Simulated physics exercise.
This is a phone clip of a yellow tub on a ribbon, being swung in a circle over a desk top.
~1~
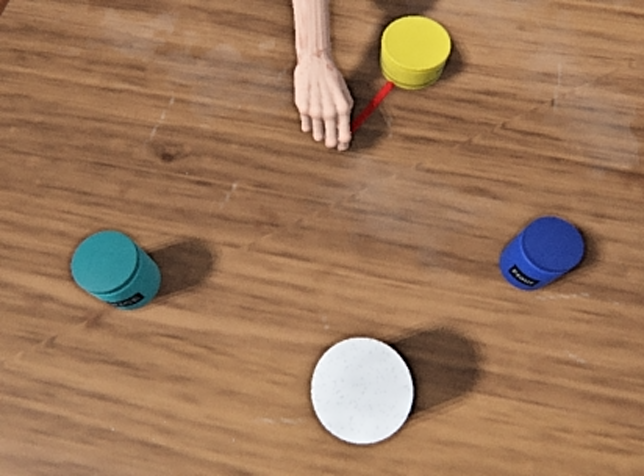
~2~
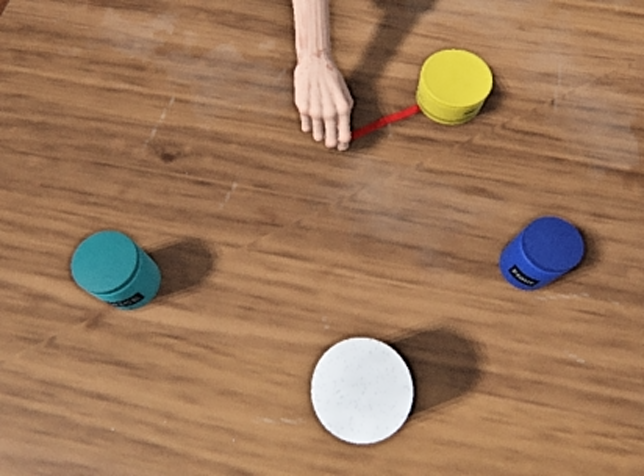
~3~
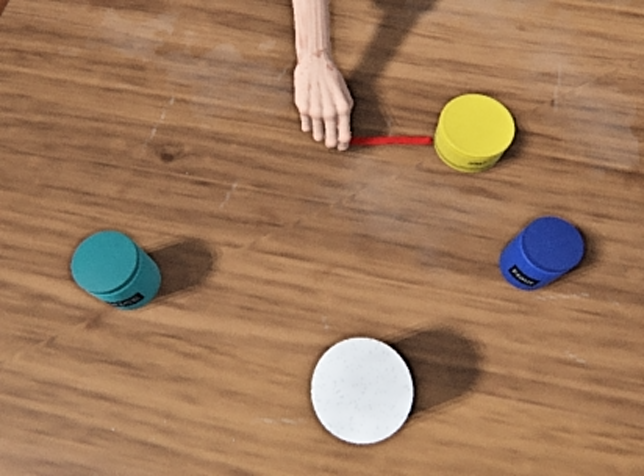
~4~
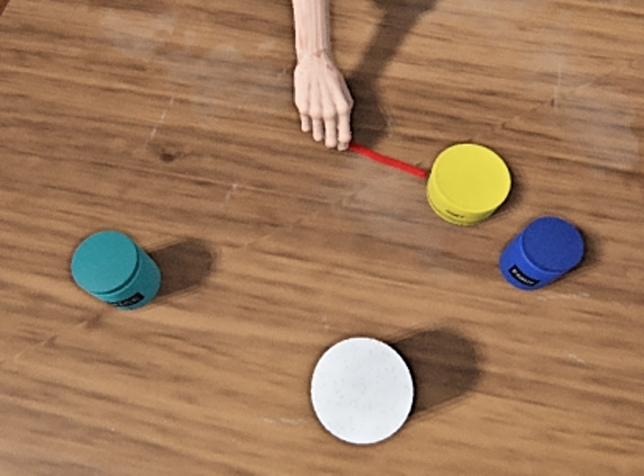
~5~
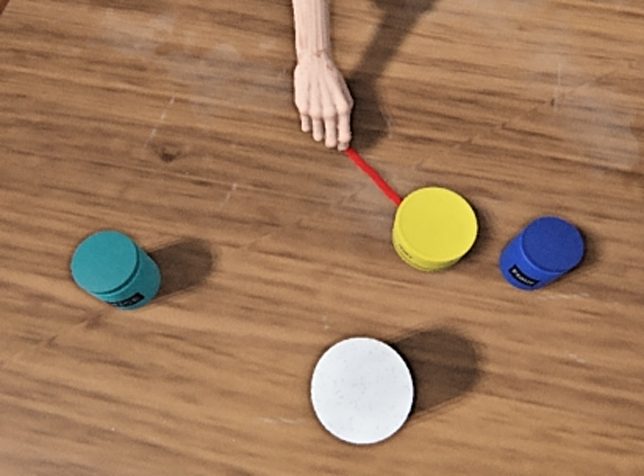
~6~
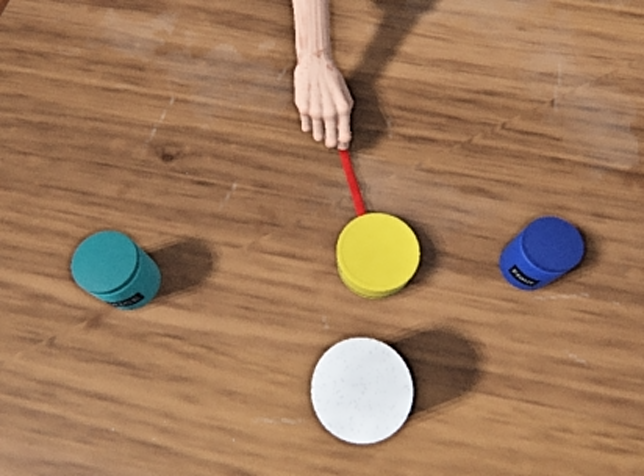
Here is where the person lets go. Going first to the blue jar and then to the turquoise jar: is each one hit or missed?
First to last, the blue jar is missed, the turquoise jar is hit.
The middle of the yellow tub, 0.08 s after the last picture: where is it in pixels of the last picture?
Somewhere about (248, 266), I'd say.
Then, 0.08 s after the last picture, tub near (249, 267).
Then, 0.20 s after the last picture, tub near (195, 269); turquoise jar pushed aside.
At rest, tub near (195, 269); turquoise jar pushed aside. The blue jar remains clear and the turquoise jar takes the knock.
